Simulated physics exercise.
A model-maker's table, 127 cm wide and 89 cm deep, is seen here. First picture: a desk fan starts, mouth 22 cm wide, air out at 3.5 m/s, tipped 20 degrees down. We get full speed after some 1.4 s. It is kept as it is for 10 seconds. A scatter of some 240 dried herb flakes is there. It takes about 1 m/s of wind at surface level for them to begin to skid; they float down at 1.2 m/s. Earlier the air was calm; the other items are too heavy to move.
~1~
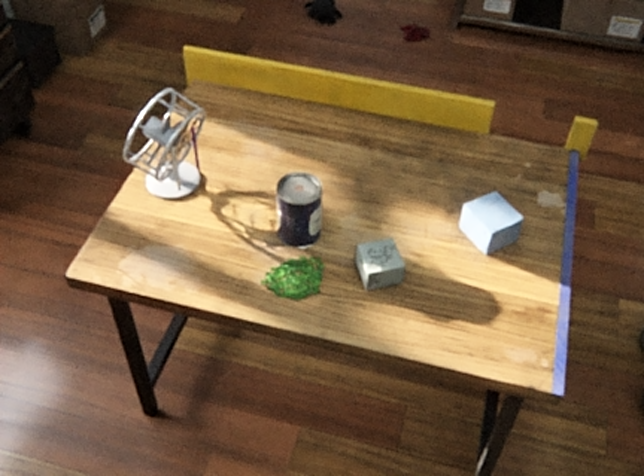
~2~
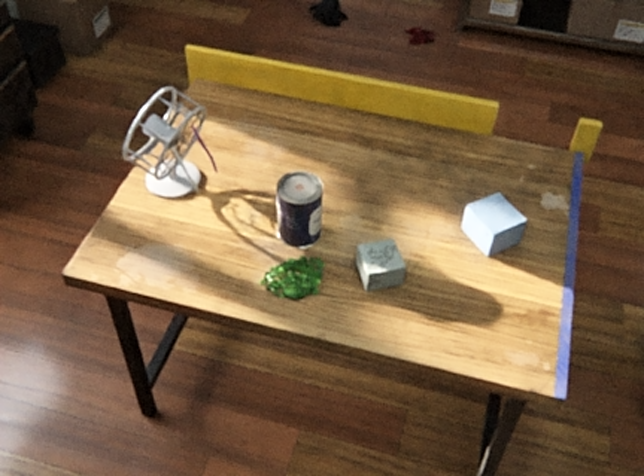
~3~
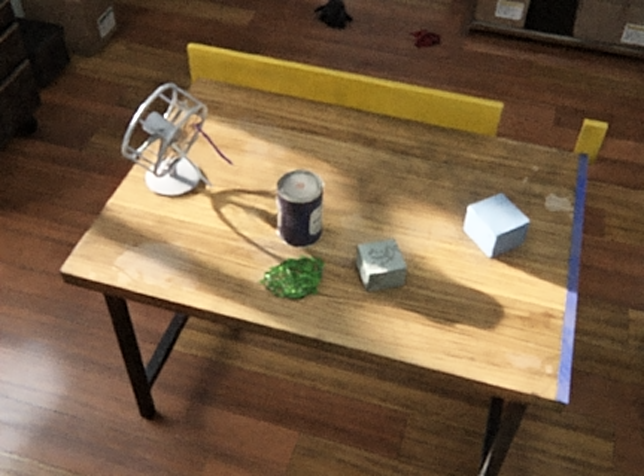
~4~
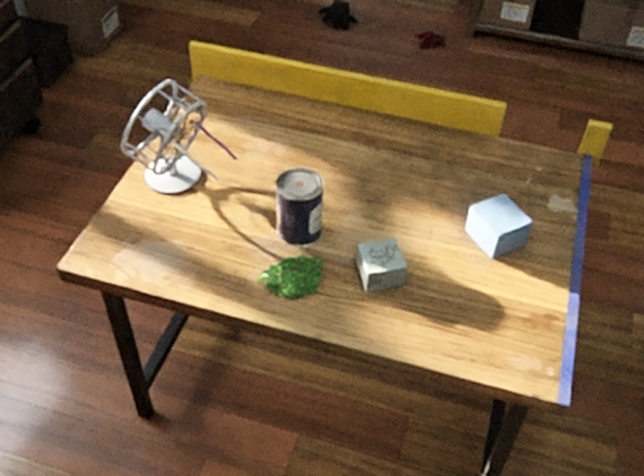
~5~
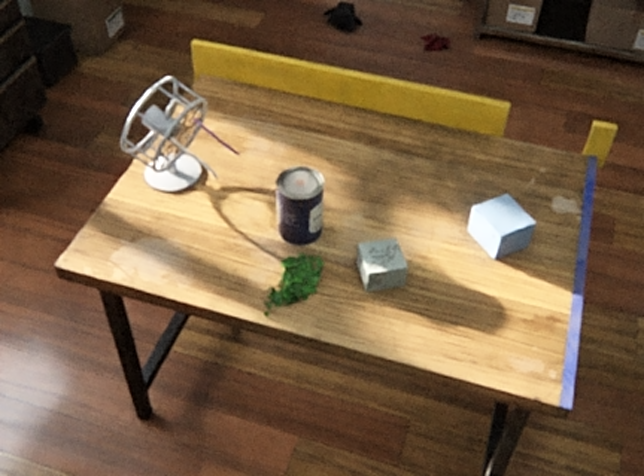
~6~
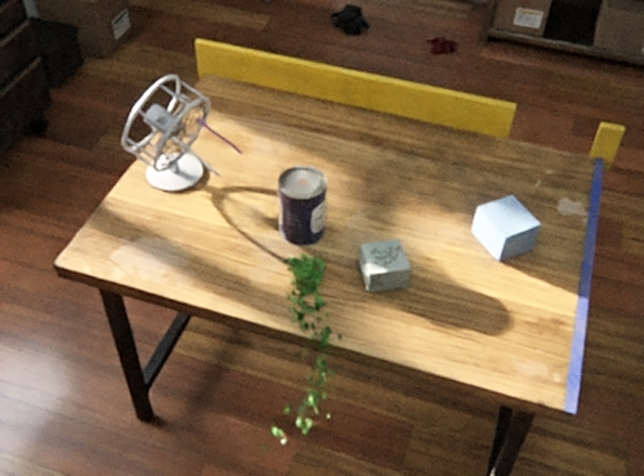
To begin with, a small desk fan stands at the left of a wooden table, near a tin, two blocks and a patch of green flakes that lies still. Then the patch starts to shift and lose its shape, and many flakes stream over the table's front edge in a loose trail.
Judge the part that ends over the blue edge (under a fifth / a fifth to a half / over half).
Low band: Below a fifth.
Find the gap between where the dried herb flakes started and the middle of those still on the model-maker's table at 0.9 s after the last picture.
It comes to near 5 cm.
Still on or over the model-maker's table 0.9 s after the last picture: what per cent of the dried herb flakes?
Roughly 40 %.
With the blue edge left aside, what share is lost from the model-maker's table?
Around 100 % of them.
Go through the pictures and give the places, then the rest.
In the first picture, the middle of the dried herb flakes is near (298, 278), none has stirred yet and the mouth of the desk fan is at (166, 136).
In the second picture, the middle of the dried herb flakes is near (297, 277), none has stirred yet and the blue edge is centred on (576, 258).
In the third picture, the middle of the dried herb flakes is near (297, 276), none has stirred yet, the top of a tin is at (300, 185) and the top of a block is at (382, 256).
In the fourth picture, the middle of the dried herb flakes is near (296, 276) and none has stirred yet.
In the fifth picture, the middle of the dried herb flakes is near (296, 281), the farthest in sight from the desk fan is at (306, 299) and about 30 % have left their places.
In the sixth picture, the middle of the dried herb flakes is near (310, 287), the farthest in sight from the desk fan is at (329, 371) and about 50 % have left their places.
Then, 0.9 s after the last picture the count stands so, 0 % are over the blue edge; the middle of those still in play is near (307, 267).
Then, 2.1 s after the last picture the count stands so, 0 % are over the blue edge; the middle of those still in play is near (293, 259).
Then, 4.4 s after the last picture the count stands so, 0 % are over the blue edge.
Then, 8.9 s after the last picture, at the end, 0 % are over the blue edge.
